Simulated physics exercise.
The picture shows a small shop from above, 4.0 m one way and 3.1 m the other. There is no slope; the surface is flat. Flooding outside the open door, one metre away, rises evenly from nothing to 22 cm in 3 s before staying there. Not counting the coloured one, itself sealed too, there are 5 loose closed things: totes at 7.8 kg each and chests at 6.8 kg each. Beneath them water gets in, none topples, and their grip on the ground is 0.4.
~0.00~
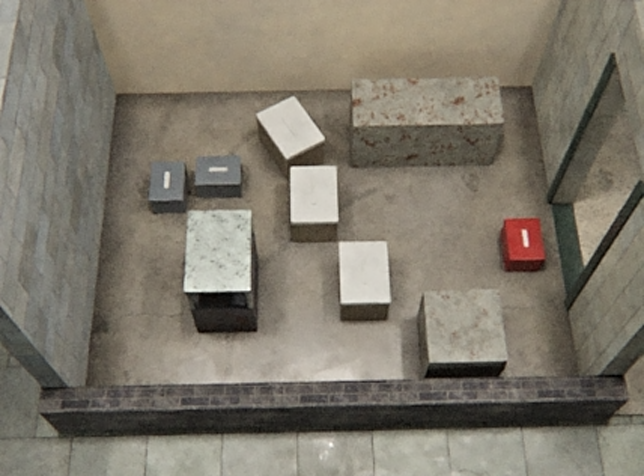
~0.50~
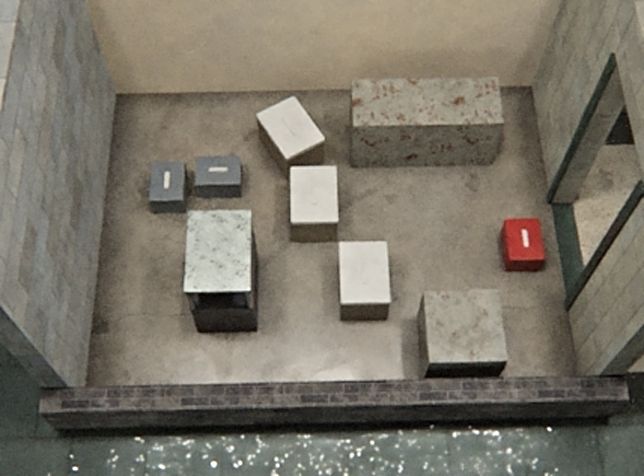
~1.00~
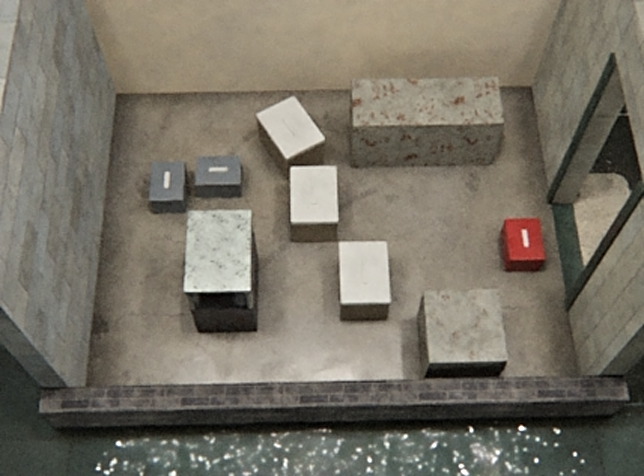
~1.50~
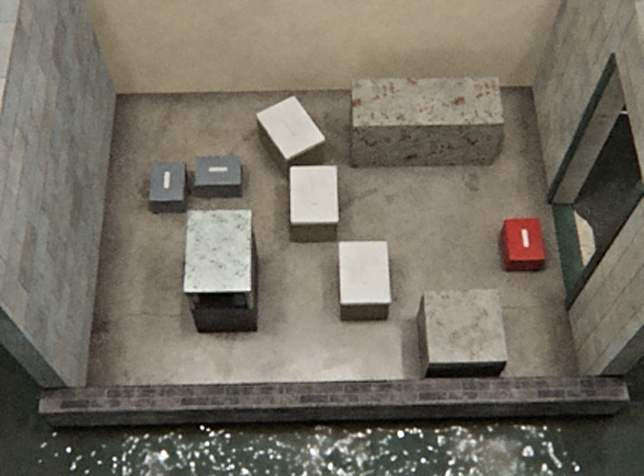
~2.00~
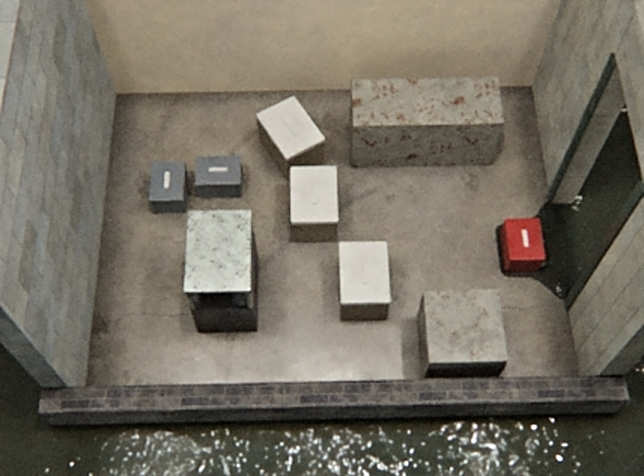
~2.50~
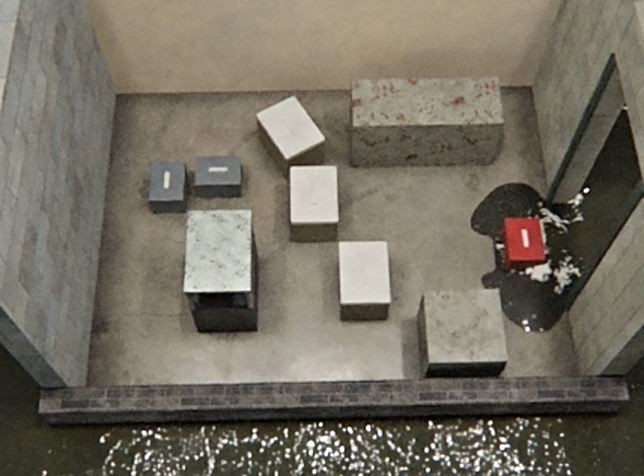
The footage shows a walled room from above, with pale blocks, grey boxes and a red box on its floor; water covers the ground outside, then enters through the right-hand doorway and spreads around the red box, which stays still.
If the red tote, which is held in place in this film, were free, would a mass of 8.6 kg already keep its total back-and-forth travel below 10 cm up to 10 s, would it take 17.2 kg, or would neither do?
It looks like no mass offered suffices.
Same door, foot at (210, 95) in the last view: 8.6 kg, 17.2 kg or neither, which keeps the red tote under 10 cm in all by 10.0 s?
Just the heavy one.
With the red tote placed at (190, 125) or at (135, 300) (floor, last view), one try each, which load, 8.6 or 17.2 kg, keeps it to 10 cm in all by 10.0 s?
The first try gives failure with both; the second gives success with heavier only.
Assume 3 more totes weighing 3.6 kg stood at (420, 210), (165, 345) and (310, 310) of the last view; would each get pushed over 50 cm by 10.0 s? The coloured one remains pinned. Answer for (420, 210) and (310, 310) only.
In that order: Over, past it.
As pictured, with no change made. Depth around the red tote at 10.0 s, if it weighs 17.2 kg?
12 cm, roughly.
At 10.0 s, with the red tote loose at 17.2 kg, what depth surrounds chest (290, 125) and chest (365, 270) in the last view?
Depth approx. 11 cm / 12 cm.
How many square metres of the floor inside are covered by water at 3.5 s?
Somewhere about 3.0 m2, give or take.
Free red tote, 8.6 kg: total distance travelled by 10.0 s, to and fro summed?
500 cm, roughly.
After 3.5 s the red tote would be 102 cm from its start with 8.6 kg and 52 cm from its start with 17.2 kg; 6 cm of water round it then.
After 4.5 s the red tote would be 187 cm from its start with 8.6 kg and 109 cm from its start with 17.2 kg; 6 cm of water round it then.
After 7.0 s the red tote would be 326 cm from its start with 8.6 kg and 177 cm from its start with 17.2 kg; 9 cm of water round it then.
After 10.0 s the red tote would be 249 cm from its start with 8.6 kg and 178 cm from its start with 17.2 kg; 12 cm of water round it then.
